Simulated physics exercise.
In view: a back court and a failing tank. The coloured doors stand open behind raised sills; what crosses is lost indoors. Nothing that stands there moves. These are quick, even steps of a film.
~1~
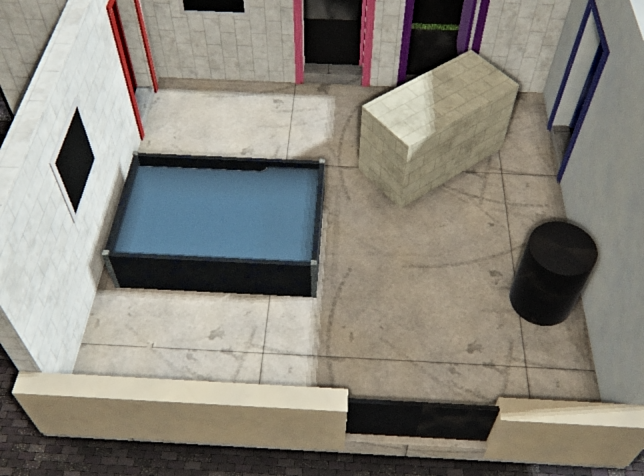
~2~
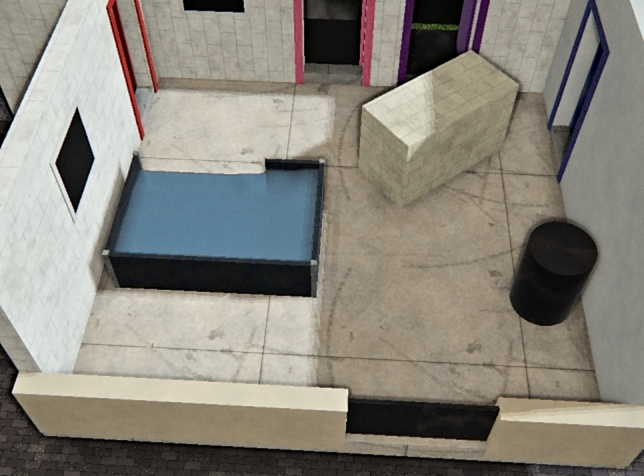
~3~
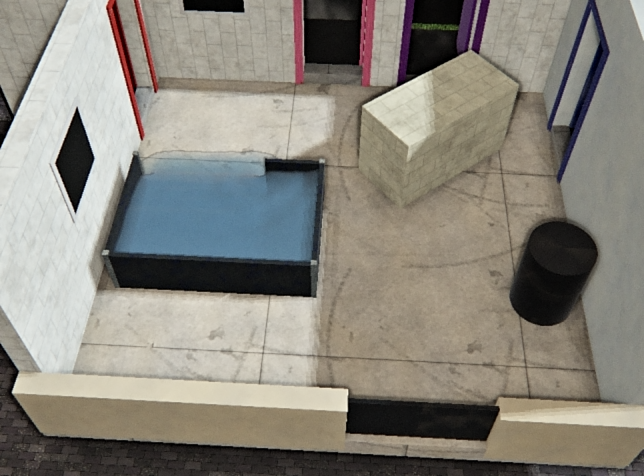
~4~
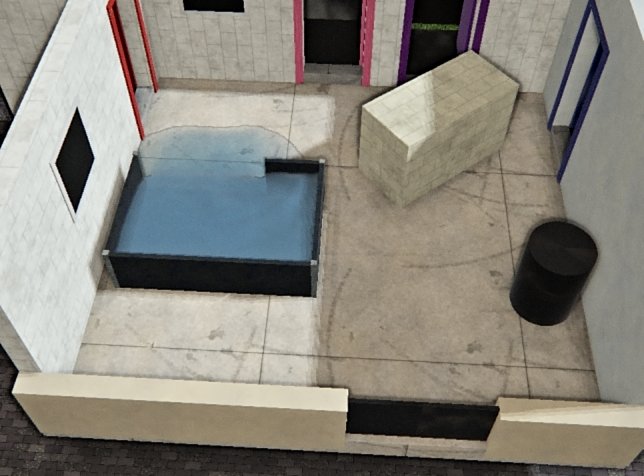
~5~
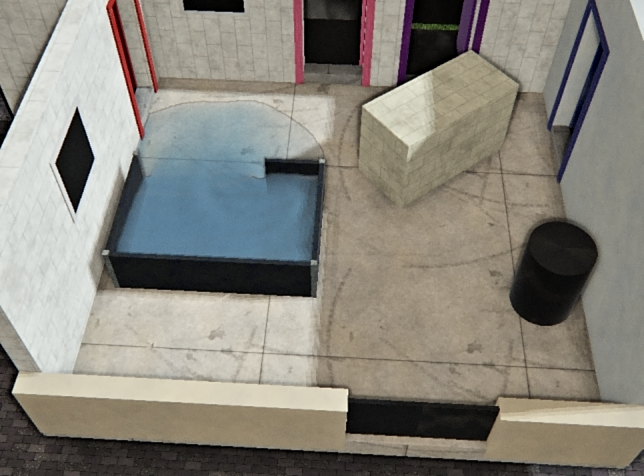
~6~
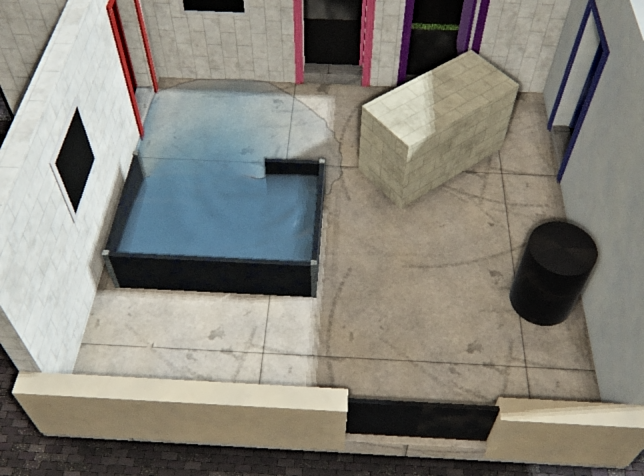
A dark-framed open tank of blue water sits at the left of a pale, tiled back court, seen from high above by a camera that stays still. A tilted beige block stands at upper right, a black cylinder below it, with red, pink, purple and blue doorways around the walls. Part of the tank's far side opens, and water pours out, spreading in a thinning, rounded sheet across the floor toward the back wall.
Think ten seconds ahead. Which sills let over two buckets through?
The purple door lets in a lot; the blue door admits no more than that; the pink door admits no more than that; the red door lets in a lot.
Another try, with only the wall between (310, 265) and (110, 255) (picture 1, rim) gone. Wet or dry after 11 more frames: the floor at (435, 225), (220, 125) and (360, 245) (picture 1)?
One after the other: No water, not flooded, free of water.
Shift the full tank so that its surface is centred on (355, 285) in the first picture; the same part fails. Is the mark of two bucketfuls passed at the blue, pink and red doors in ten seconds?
One by one: The blue door holds; the pink door is over; the red door floods.
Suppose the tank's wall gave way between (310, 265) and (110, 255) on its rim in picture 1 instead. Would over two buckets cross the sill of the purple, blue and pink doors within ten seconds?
Then: The purple door holds; the blue door lets less in; the pink door takes less.
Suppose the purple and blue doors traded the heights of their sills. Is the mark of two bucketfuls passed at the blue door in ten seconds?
My reading: The blue one takes more.
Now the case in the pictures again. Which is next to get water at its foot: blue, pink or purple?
The one in pink.
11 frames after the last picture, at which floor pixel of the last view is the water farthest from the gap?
Near (476, 93).
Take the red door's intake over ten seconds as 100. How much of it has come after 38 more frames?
Close to 100 %.
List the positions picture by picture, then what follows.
The first frame shows the open tank at (220, 210) is whole and still.
In the second frame, water pours out on the open tank's far side and has run to a hidden place.
In the third frame, water pours out on the open tank's far side and has run to a hidden place.
In the fourth frame, the front is at (280, 141), out from the gap on the open tank's far side.
In the fifth frame, water pours out on the open tank's far side and has run to (253, 106).
In the sixth frame, water pours out on the open tank's far side and has run to (257, 82).
A moment on, water covers 25 % of the floor; the purple door not reached, the blue door not reached, the pink door wet at the sill, nothing in, the red door wet at the sill, nothing in.
Next, water covers 25 % of the floor; the purple door wet at the sill, nothing in, the blue door not reached, the pink door wet at the sill, nothing in, the red door over two buckets in.
Then, water covers 40 % of the floor; the purple door wet at the sill, nothing in, the blue door wet at the sill, nothing in, the pink door wet at the sill, nothing in, the red door far over two buckets in.
Later, water covers 75 % of the floor; the purple door far over two buckets in, the blue door wet at the sill, nothing in, the pink door wet at the sill, nothing in, the red door far over two buckets in.
In the end, water covers 95 % of the floor; the purple door far over two buckets in, the blue door wet at the sill, nothing in, the pink door wet at the sill, nothing in, the red door far over two buckets in.
